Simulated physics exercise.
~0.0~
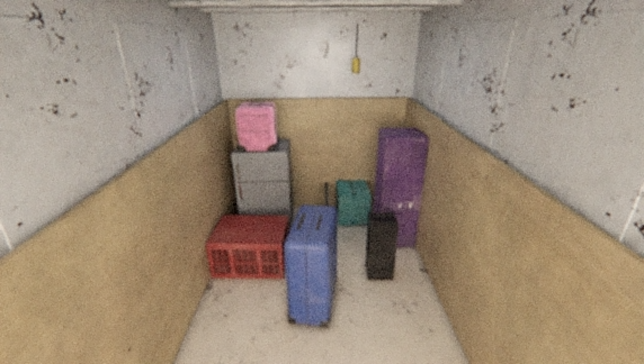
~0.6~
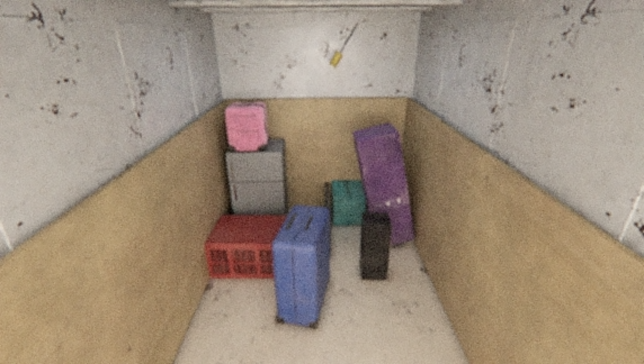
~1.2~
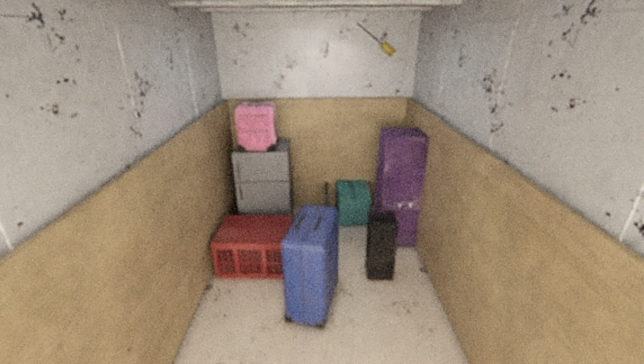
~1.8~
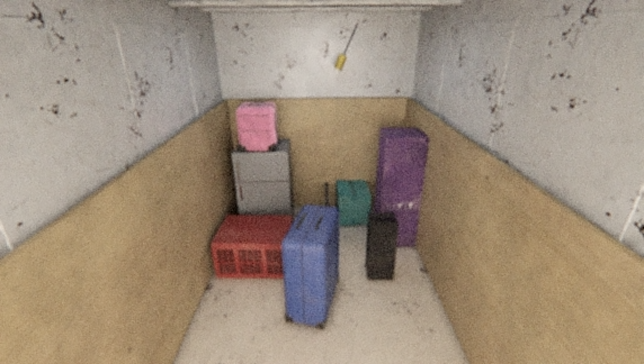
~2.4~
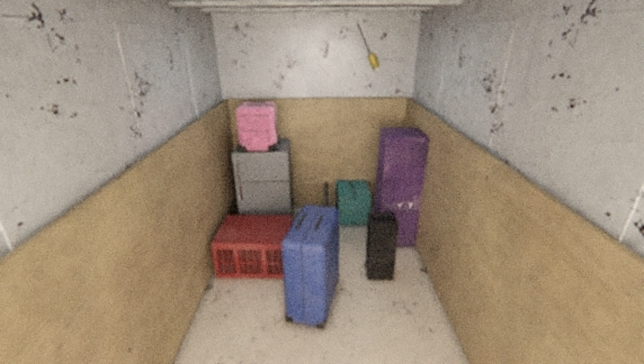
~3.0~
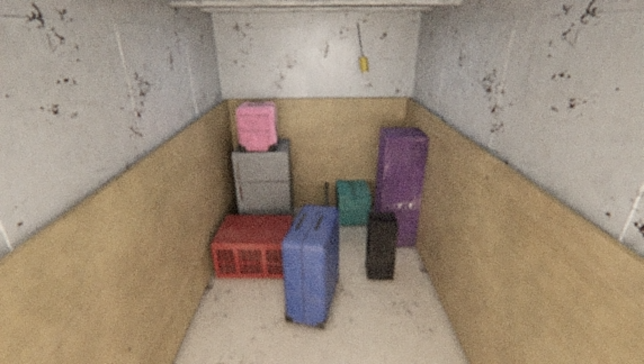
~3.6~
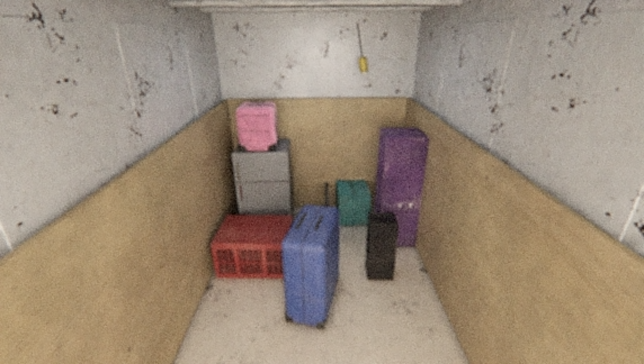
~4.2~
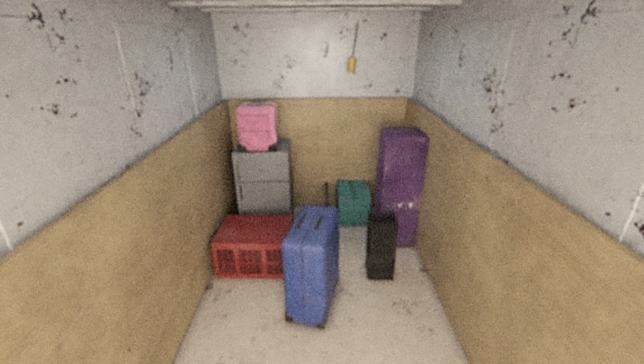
The clip shows suitcases, boxes and a grey appliance in a van's load bay as a hanging yellow tag swings. The purple box leans left and the load shifts slightly left, then everything moves back right, and all the items end upright and still near their starting places.
